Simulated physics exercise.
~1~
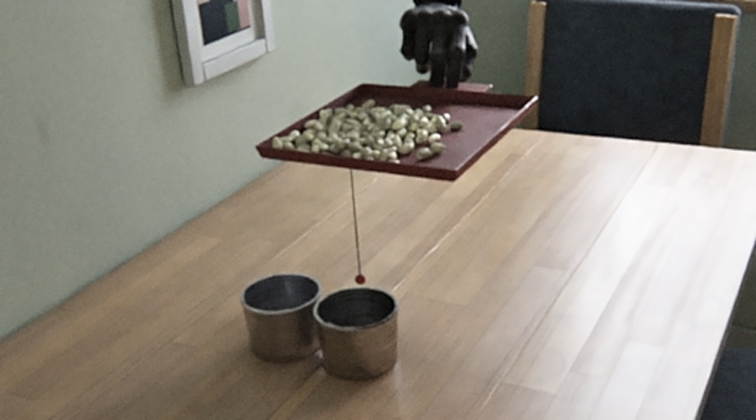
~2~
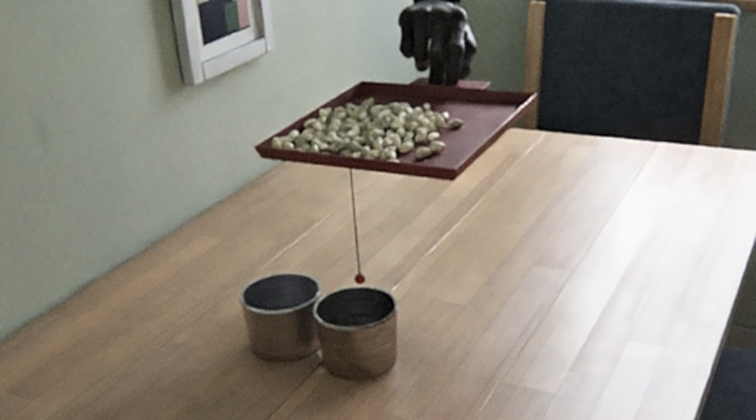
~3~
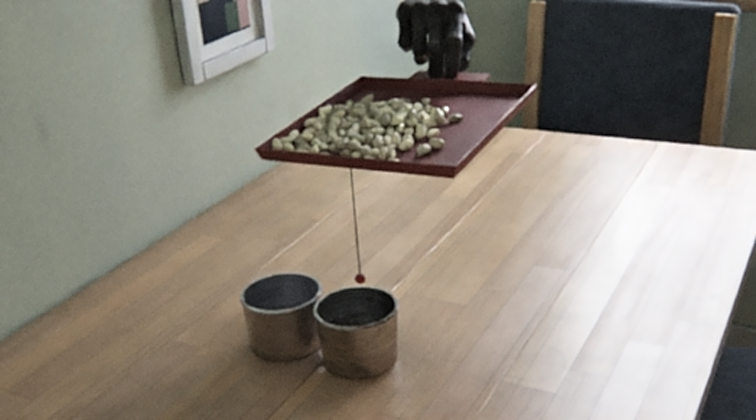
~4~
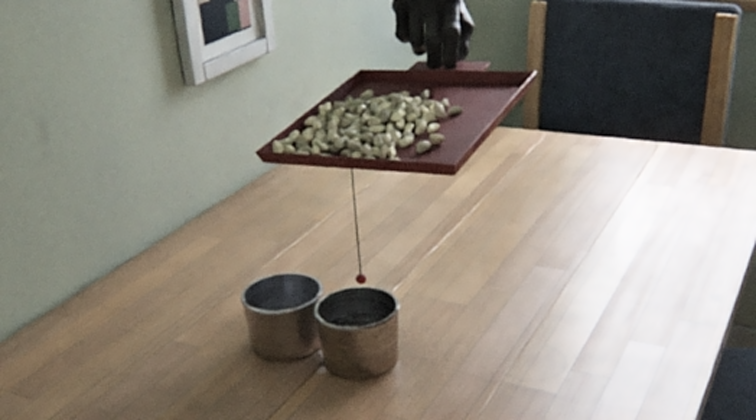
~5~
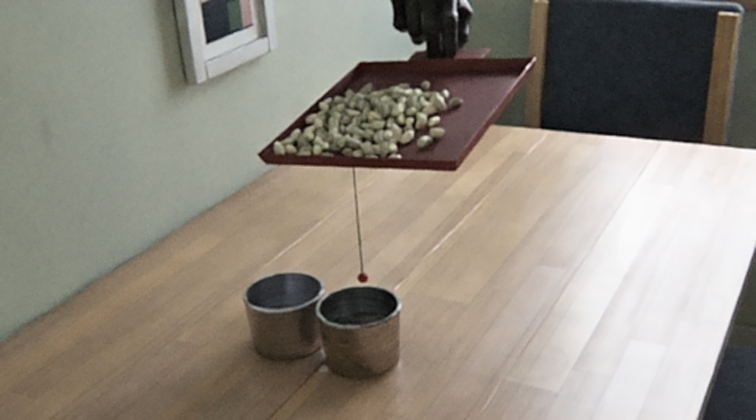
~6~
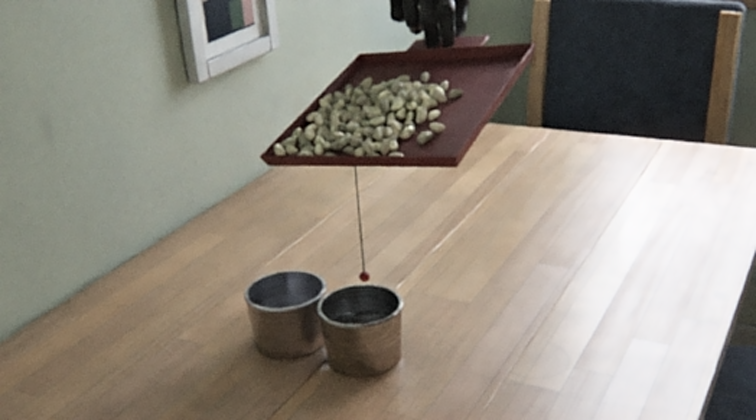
The video shows a dark hand holding a red tray of pale beans above two metal dishes on a wooden table, slowly raising its far side so the tray tilts slightly while a bead hangs on a thread beneath.
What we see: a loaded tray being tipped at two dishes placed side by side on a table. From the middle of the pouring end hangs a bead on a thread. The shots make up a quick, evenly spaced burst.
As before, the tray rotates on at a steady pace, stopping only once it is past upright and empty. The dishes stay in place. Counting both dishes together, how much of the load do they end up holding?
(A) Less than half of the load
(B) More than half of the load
Answer: B.
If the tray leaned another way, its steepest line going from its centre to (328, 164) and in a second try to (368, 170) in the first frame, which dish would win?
The first try goes to the one on the left and the second to the one on the right.
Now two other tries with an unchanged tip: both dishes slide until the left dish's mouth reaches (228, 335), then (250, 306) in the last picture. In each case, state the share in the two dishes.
You'd end up with around 0 per cent and then around 20 per cent.
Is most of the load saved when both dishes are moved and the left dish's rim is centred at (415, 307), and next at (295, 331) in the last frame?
In the first position shy of half, in the second shy of half.
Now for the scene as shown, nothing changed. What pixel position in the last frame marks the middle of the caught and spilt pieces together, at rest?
I'd mark it at roughly (288, 329).
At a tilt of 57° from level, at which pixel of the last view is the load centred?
Centre estimate: (328, 111).
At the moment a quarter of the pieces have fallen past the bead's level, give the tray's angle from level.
The tilt is near 90° by then.
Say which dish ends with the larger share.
I'd say more ends in the left-side one.
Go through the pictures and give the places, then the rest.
Corners of the pouring end near (260, 145) and (453, 168), level; middle of the load near (377, 131), white beans; left dish near (262, 332); right dish near (338, 349); bead on its thread near (360, 279), in the first picture.
Corners of the pouring end near (260, 146) and (453, 167), level; middle of the load near (376, 130), in the second picture.
Corners of the pouring end near (260, 147) and (452, 165), tipped barely, lowest at the left corner; middle of the load near (376, 128), in the third picture.
Corners of the pouring end near (261, 151) and (452, 162), tipped a little, lowest at the left corner; middle of the load near (376, 124), in the fourth picture.
Corners of the pouring end near (263, 153) and (453, 159), tipped a little, lowest at the left corner; middle of the load near (377, 119), in the fifth picture.
Corners of the pouring end near (265, 154) and (453, 155), tipped a little, lowest at the left corner; middle of the load near (377, 115); left dish near (266, 329); right dish near (342, 346), in the sixth picture.
Shortly afterwards, tray tipped steeply; all but a few on the tray; only a few in the left dish; only a few outside both; only a few in the air.
Next, tray tipped right over; near a quarter on the tray; a little in the right dish; near a quarter in the left dish; a little outside both; near a quarter in the air.
Some moments later, tray tipped past a quarter turn; a little in the right dish; near half in the left dish; near a third outside both.
In the end, tray tipped past a quarter turn; a little in the right dish; near half in the left dish; near a third outside both.
